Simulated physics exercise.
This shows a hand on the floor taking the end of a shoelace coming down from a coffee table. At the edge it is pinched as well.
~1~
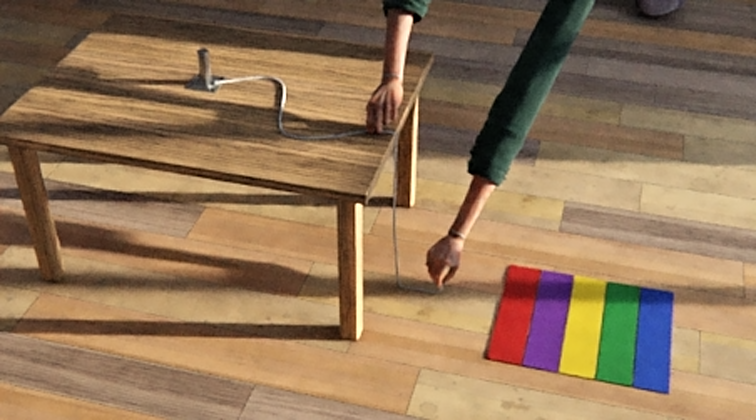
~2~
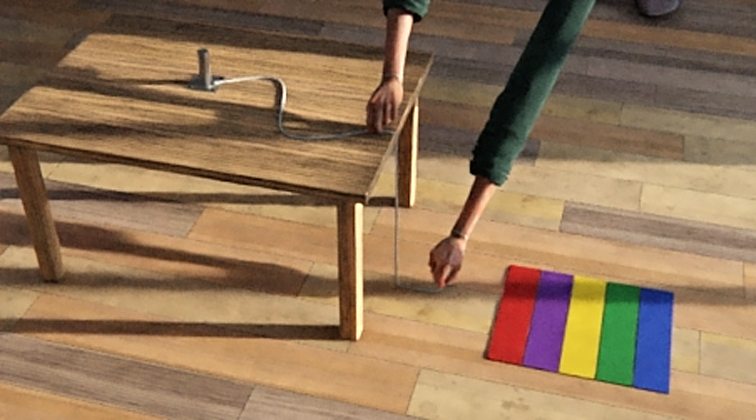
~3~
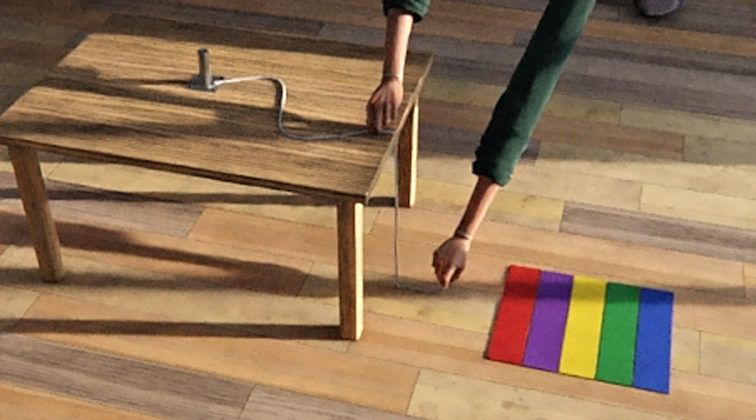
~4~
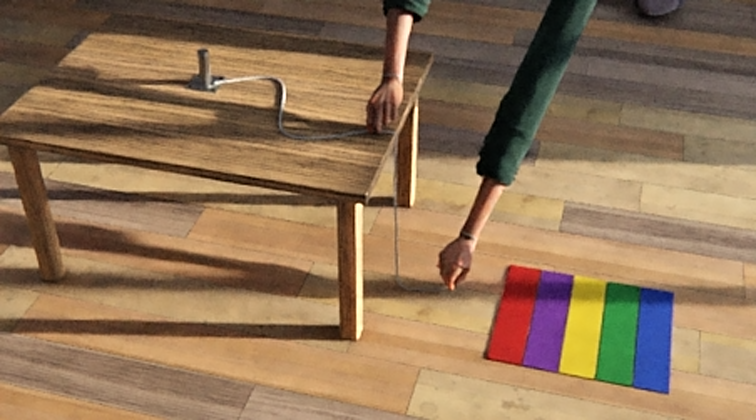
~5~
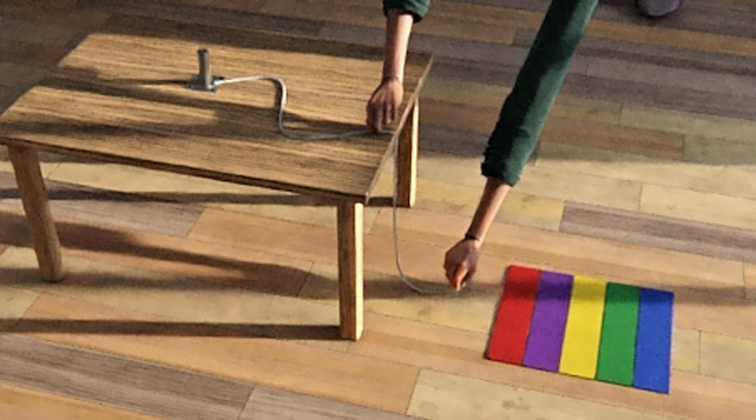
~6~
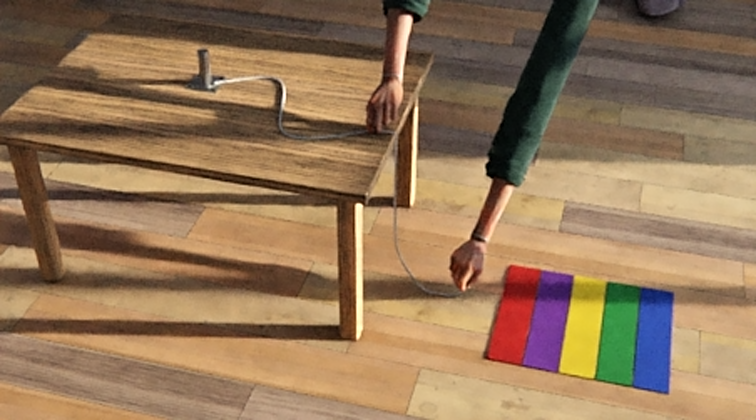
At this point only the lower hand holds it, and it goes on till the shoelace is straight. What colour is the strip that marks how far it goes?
That strip is blue.
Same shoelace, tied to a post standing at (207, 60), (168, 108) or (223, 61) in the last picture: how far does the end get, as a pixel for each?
Approximate places, in that order: (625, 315), (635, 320), (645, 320).
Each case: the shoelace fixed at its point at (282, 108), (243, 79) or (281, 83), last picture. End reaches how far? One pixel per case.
(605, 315), (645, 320), (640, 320).
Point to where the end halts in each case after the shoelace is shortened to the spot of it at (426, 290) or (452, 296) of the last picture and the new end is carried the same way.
In turn, around (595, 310) and around (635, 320).
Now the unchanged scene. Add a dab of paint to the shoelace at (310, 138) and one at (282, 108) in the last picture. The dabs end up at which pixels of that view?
They go to (393, 127) and to (323, 110).
A little later, end near (595, 311); over yellow.
Next, end near (632, 318); over green.
When it is tight, end near (656, 322); over blue. It gets as far as the blue strip.
